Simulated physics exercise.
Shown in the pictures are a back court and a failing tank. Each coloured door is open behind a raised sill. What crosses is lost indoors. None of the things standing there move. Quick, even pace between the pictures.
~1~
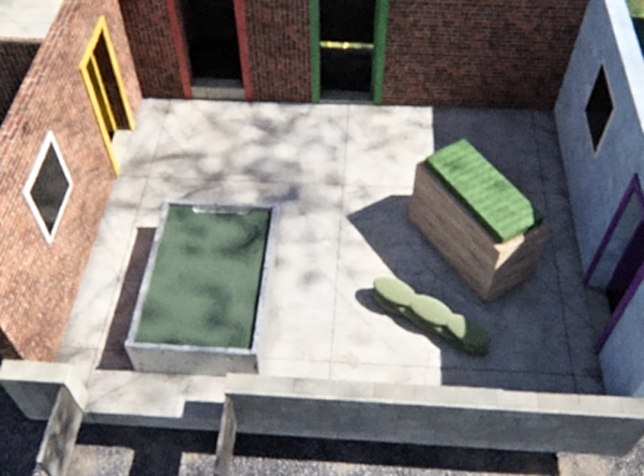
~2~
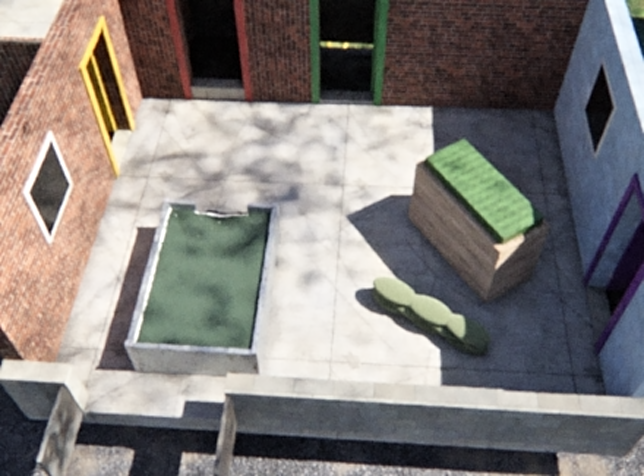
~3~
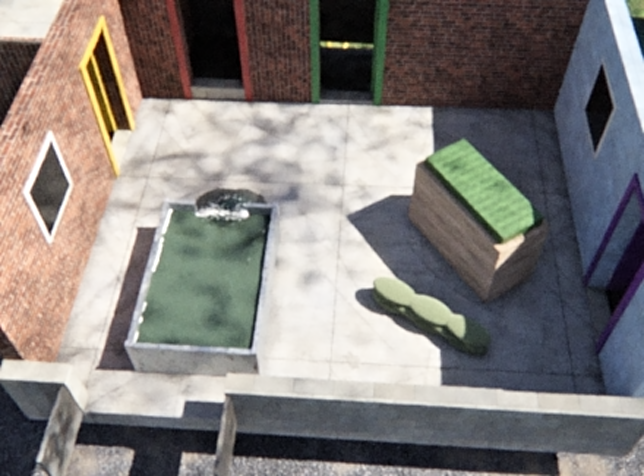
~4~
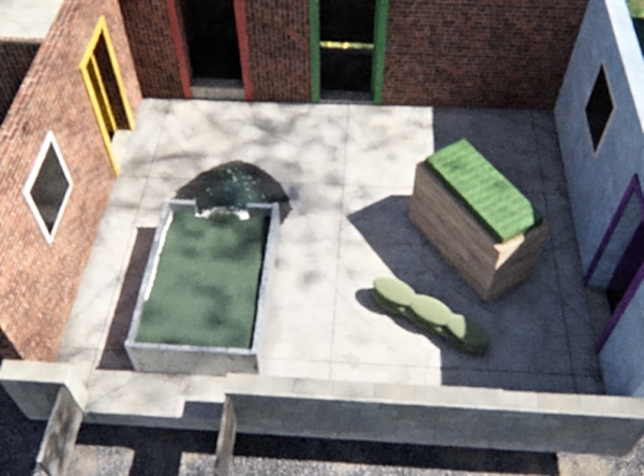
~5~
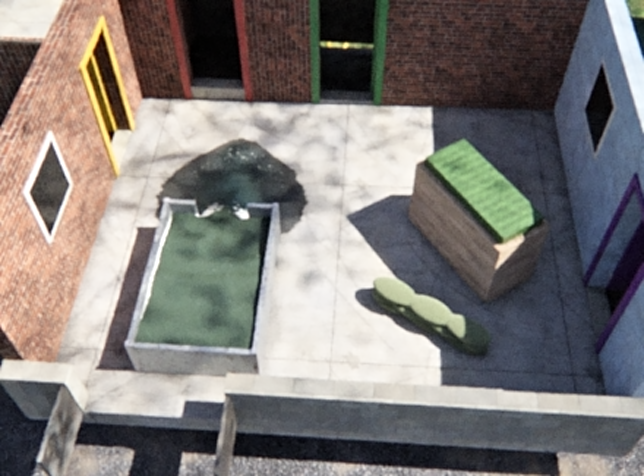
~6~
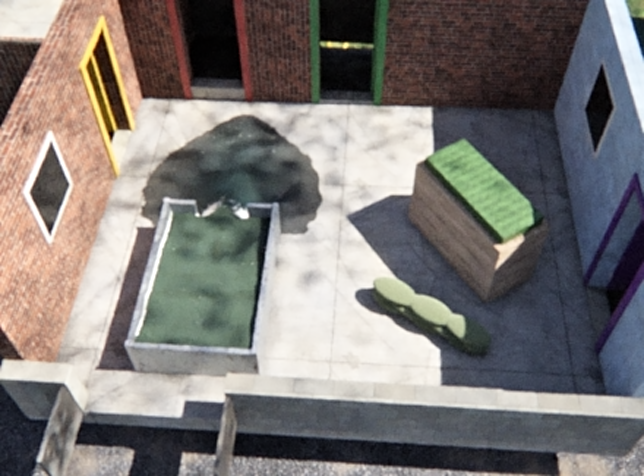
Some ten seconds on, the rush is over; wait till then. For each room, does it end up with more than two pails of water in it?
As I see it, the red door does not go over two buckets. The green door goes over two buckets. The purple door does not go over two buckets. The yellow door goes over two buckets.
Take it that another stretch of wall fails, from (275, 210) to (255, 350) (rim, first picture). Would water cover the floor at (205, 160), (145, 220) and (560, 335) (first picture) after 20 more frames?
Untouched, untouched, submerged.
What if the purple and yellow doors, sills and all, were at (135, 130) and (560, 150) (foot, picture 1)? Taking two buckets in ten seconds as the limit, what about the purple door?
Note - purple door ends up higher.
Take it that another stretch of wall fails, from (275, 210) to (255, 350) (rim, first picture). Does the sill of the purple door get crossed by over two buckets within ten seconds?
As far as I can tell, the purple door surpasses the limit.
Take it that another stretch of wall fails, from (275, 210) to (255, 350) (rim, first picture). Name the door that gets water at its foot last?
The yellow door.
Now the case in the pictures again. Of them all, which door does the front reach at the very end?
I'd go with the purple-painted one.
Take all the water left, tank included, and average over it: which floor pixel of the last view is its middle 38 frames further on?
Roughly (263, 199).
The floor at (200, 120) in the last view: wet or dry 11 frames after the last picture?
It'll be soaked.
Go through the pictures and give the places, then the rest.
In the first frame, still water in the tank at (208, 274).
In the second frame, water pours out on the tank's far side and has run to a hidden place.
In the third frame, water pours out on the tank's far side and has run to (215, 195).
In the fourth frame, water pours out on the tank's far side and has run to (229, 166).
In the fifth frame, the front is at (233, 144), out from the gap on the tank's far side.
In the sixth frame, water pours out on the tank's far side and has run to (246, 119).
A moment on, water covers 25 % of the floor; the red door wet at the sill, nothing in, the green door not reached, the purple door not reached, the yellow door wet at the sill, nothing in.
Next, water covers 30 % of the floor; the red door wet at the sill, nothing in, the green door under two buckets in, the purple door not reached, the yellow door under two buckets in.
Then, water covers 35 % of the floor; the red door wet at the sill, nothing in, the green door over two buckets in, the purple door not reached, the yellow door over two buckets in.
Later, water covers 60 % of the floor; the red door wet at the sill, nothing in, the green door over two buckets in, the purple door not reached, the yellow door far over two buckets in.
In the end, water covers 75 % of the floor; the red door wet at the sill, nothing in, the green door over two buckets in, the purple door wet at the sill, nothing in, the yellow door far over two buckets in.
